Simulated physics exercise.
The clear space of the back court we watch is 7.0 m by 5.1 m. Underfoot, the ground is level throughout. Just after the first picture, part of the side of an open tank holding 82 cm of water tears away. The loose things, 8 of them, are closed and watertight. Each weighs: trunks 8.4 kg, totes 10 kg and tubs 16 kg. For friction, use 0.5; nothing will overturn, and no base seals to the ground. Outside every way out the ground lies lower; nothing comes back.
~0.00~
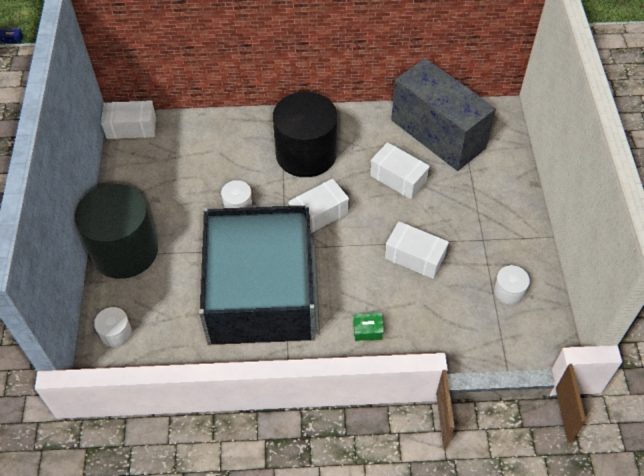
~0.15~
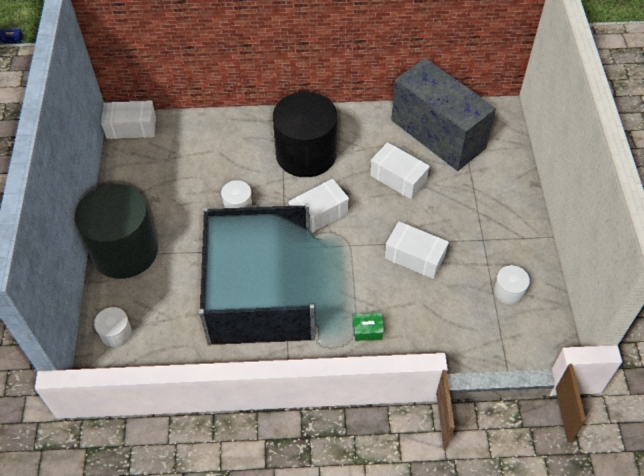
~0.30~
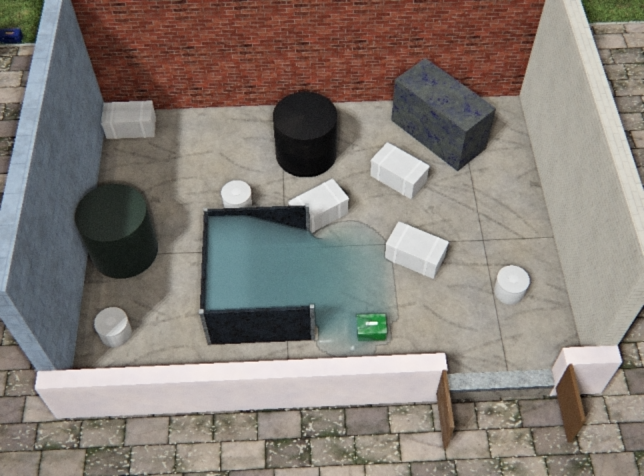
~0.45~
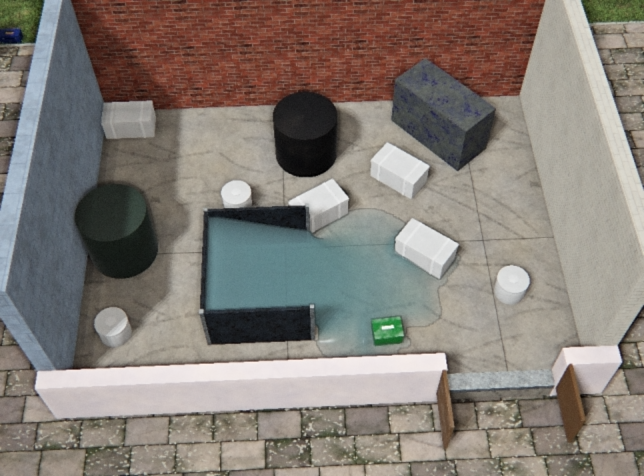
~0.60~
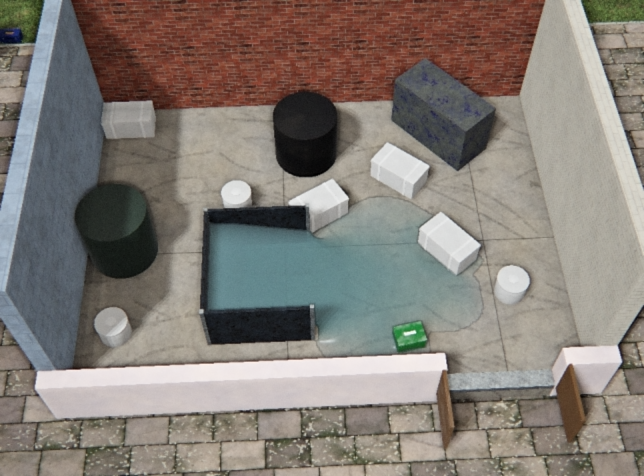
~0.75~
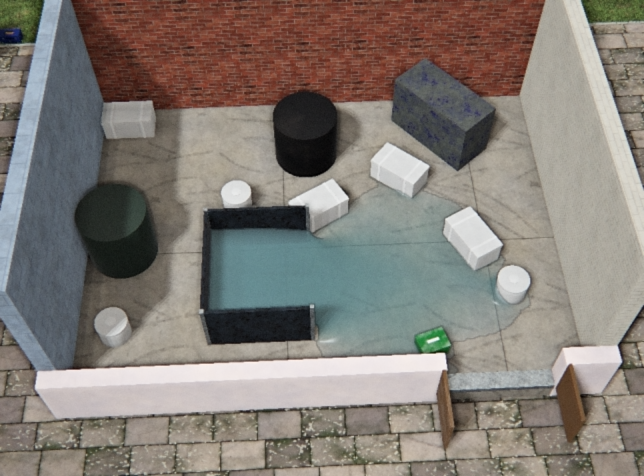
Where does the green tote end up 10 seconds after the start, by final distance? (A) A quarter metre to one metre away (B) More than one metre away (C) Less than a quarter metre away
Answer: B.
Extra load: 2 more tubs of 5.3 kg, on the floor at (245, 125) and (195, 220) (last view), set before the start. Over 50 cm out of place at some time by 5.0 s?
Lab note - in order: Below threshold / below threshold.
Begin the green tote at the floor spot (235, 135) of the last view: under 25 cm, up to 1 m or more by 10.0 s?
As it turns out, it barely budges.
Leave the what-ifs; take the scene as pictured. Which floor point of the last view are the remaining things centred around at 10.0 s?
Close to (265, 212).
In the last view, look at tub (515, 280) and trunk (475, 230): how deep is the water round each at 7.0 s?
Depth approx. 5 cm / 8 cm.
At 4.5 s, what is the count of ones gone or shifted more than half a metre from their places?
Result: 4.
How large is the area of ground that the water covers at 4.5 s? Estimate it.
I'd put it close to 21 m2.
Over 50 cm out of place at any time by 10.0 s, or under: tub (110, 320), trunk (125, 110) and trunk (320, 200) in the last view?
Well, going one by one, it's not that far, not that far and too far.
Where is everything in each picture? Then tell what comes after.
In the first frame, the green tote at (368, 323), on the bottom; water covers 2.2 m2; 0 of 8 have shifted.
In the second frame, the green tote at (368, 323), on the bottom; 3.2 m2 under water; 0 of 8 have shifted.
In the third frame, the green tote at (372, 324), on the bottom, 5 cm from its start; 4.5 m2 under water; 0 of 8 have shifted.
In the fourth frame, the green tote at (388, 328) rests on the ground, 27 cm from its start; 5.9 m2 under water; 2 of 8 have shifted.
In the fifth frame, the green tote at (410, 333), on the bottom, 59 cm from its start; 7.6 m2 under water; 2 of 8 have shifted.
In the sixth frame, the green tote at (433, 340), on the bottom, 92 cm from its start; water covers 9.3 m2; 2 of 8 have shifted.
After 2.0 s the green tote has gone out; 1 of 8 are out; 2 afloat.
After 4.5 s the green tote has gone out; 1 of 8 are out; 1 afloat.
After 7.0 s the green tote has gone out; 1 of 8 are out; 3 afloat.
After 10.0 s the green tote has gone out; 1 of 8 are out; 4 afloat.
